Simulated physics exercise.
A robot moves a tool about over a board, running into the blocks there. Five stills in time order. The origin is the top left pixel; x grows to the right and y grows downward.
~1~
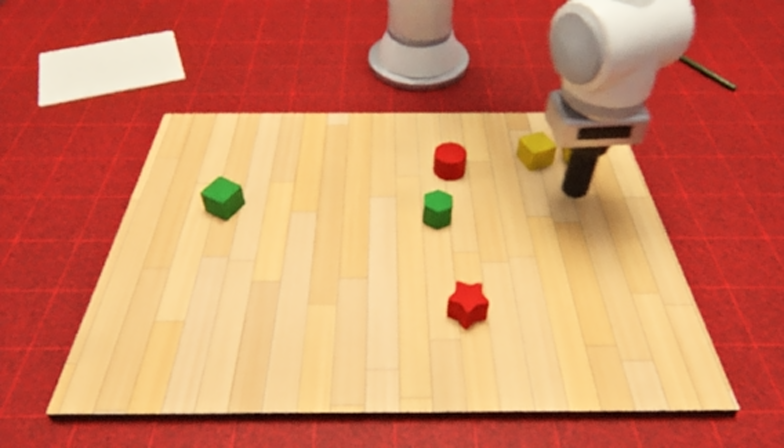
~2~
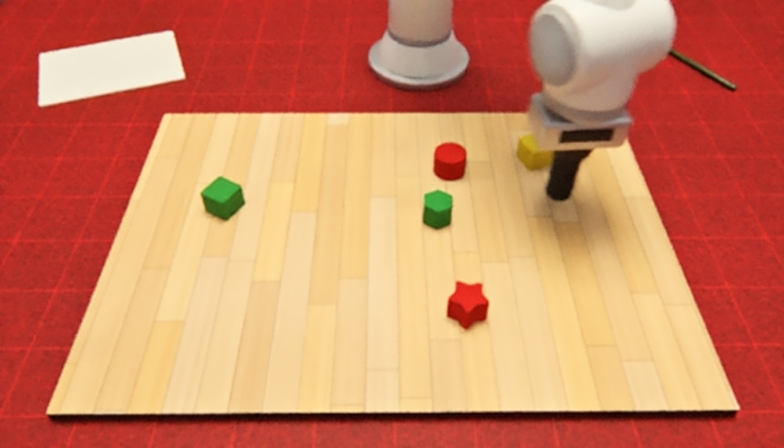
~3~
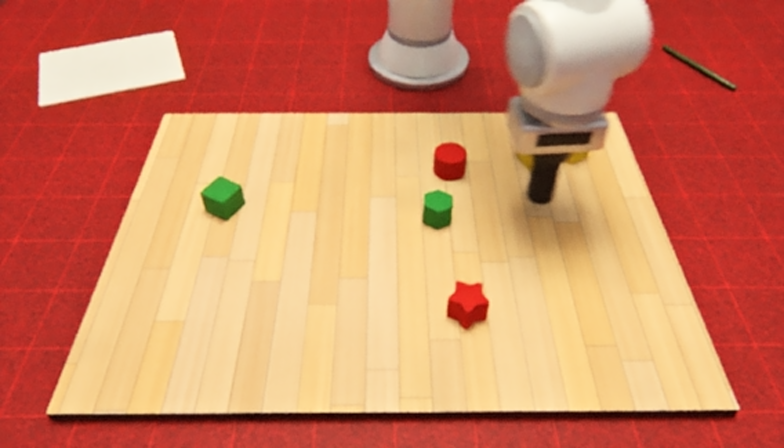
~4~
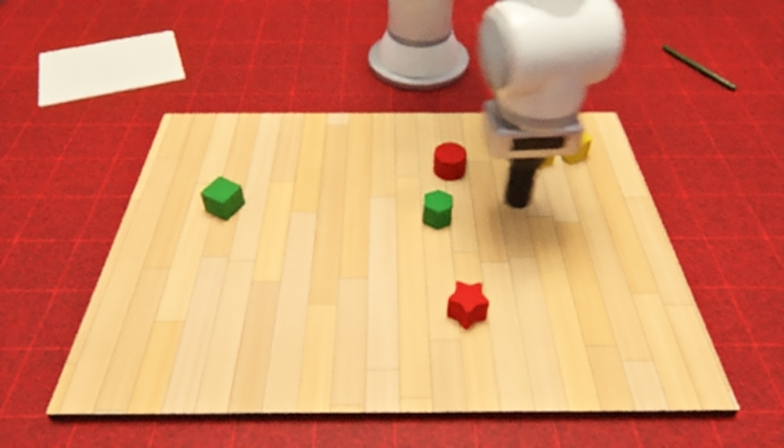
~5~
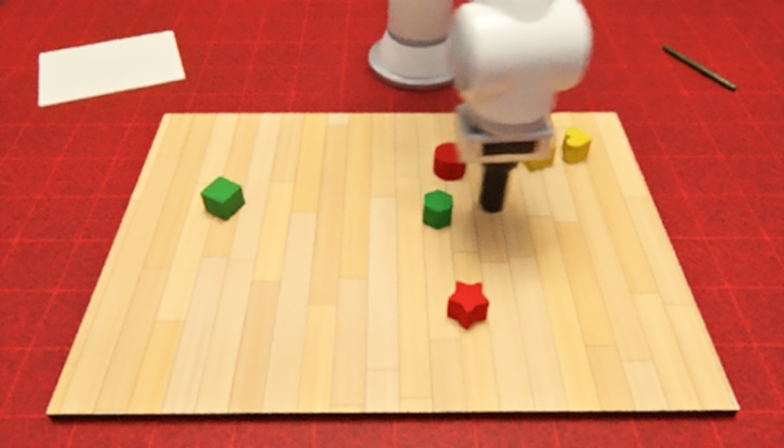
On a wooden board set on a red surface, a robot arm moves a dark-tipped tool steadily left from near the yellow blocks toward the green six-sided and red round blocks, while all the blocks stay still.
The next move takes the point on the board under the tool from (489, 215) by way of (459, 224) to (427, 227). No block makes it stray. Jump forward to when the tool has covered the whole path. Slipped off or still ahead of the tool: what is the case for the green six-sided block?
Held in front.
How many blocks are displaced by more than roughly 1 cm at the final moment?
It should be one, as far as I can tell.
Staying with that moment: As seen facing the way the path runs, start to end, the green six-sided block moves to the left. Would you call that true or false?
Verdict: False.
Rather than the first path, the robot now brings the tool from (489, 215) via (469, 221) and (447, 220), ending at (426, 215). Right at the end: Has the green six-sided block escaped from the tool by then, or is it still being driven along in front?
Ahead.
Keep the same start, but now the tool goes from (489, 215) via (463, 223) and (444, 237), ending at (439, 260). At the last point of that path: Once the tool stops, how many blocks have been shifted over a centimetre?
Moved: 1.
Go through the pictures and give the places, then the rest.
In the first frame, tool's lower end (575, 190); green six-sided block (438, 200); red round block (451, 152).
In the second frame, tool (559, 192); blocks still.
In the third frame, tool (539, 196); blocks still.
In the fourth frame, tool (517, 200); blocks still.
In the fifth frame, tool (491, 204); green six-sided block (438, 200); red round block (451, 152).
On the path given first. Halfway along, tool (460, 213); green six-sided block (433, 200).
At the end, tool (427, 216); green six-sided block (405, 196), turned 50° clockwise; red round block still.
